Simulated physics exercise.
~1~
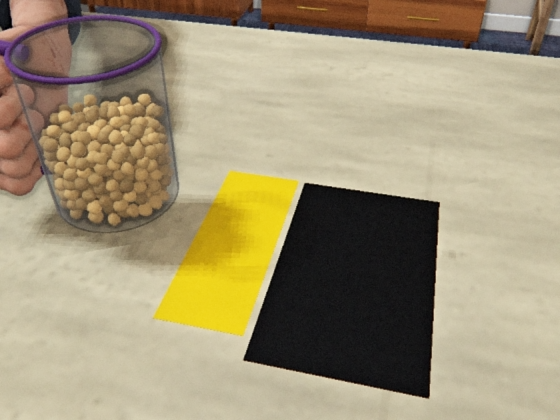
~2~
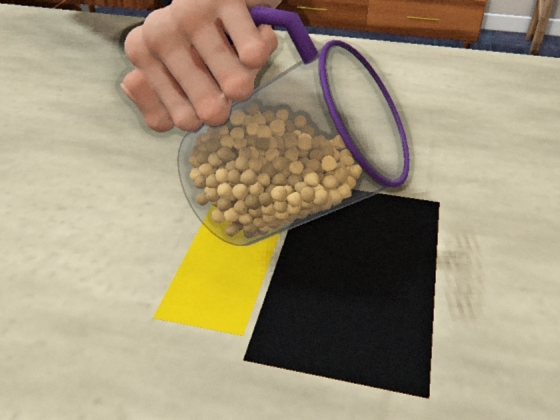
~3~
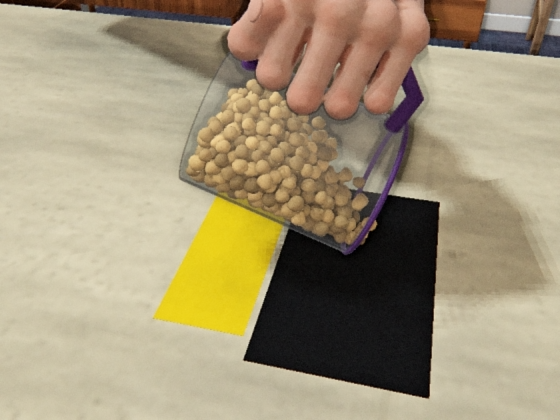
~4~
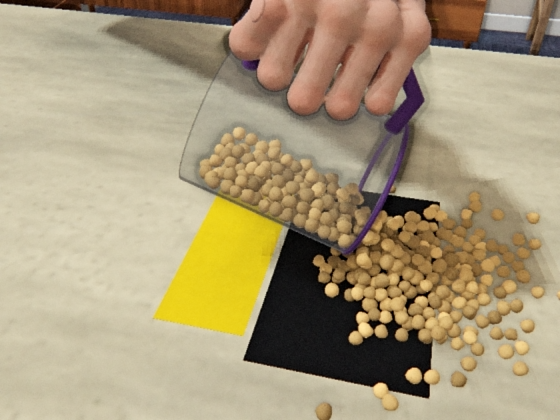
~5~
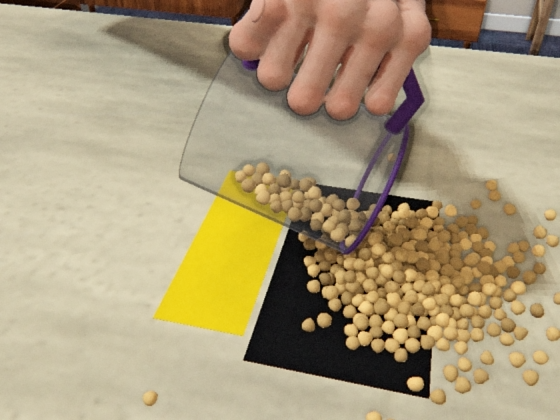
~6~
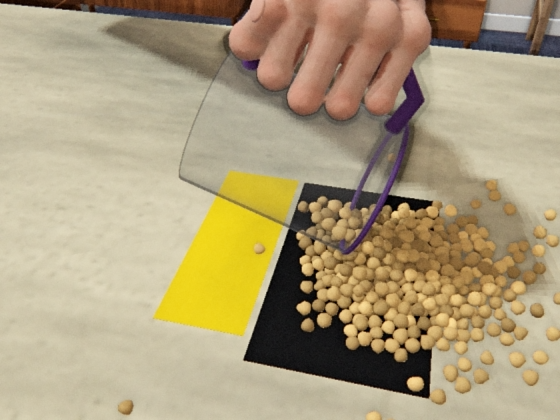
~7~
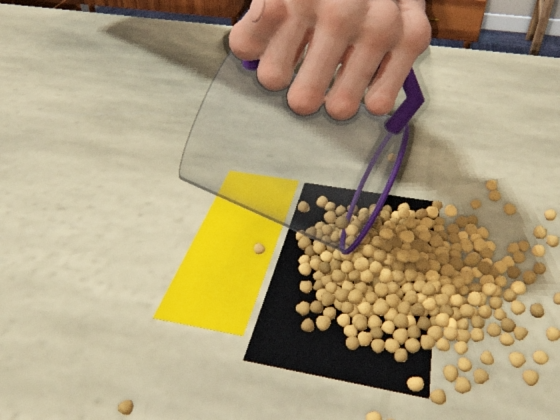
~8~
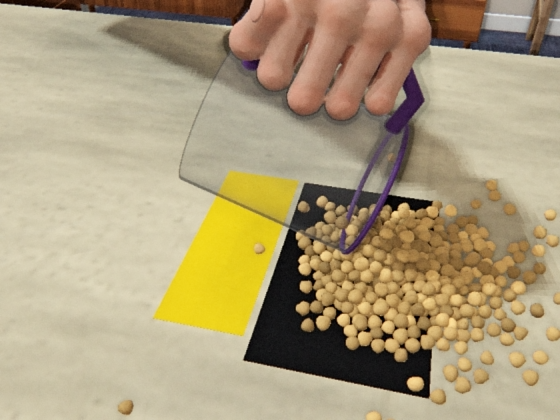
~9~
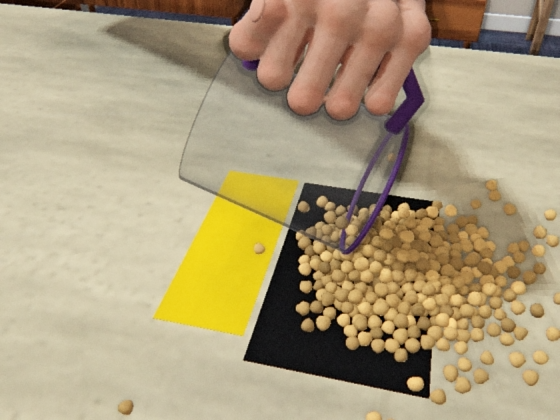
The clip opens on a hand at the left holding a clear, purple-rimmed cup full of dried chickpeas upright over a bare table, beside a narrow yellow mat and a larger black one. The hand carries the cup to the right, above the mats, and tips it until its mouth points down toward the black mat. Chickpeas pour out in a rush, piling on the black mat and spilling past its right edge. The cup stays tilted as the last ones leave it. It ends empty, with most chickpeas heaped on black, many scattered beyond, and a single one on yellow.
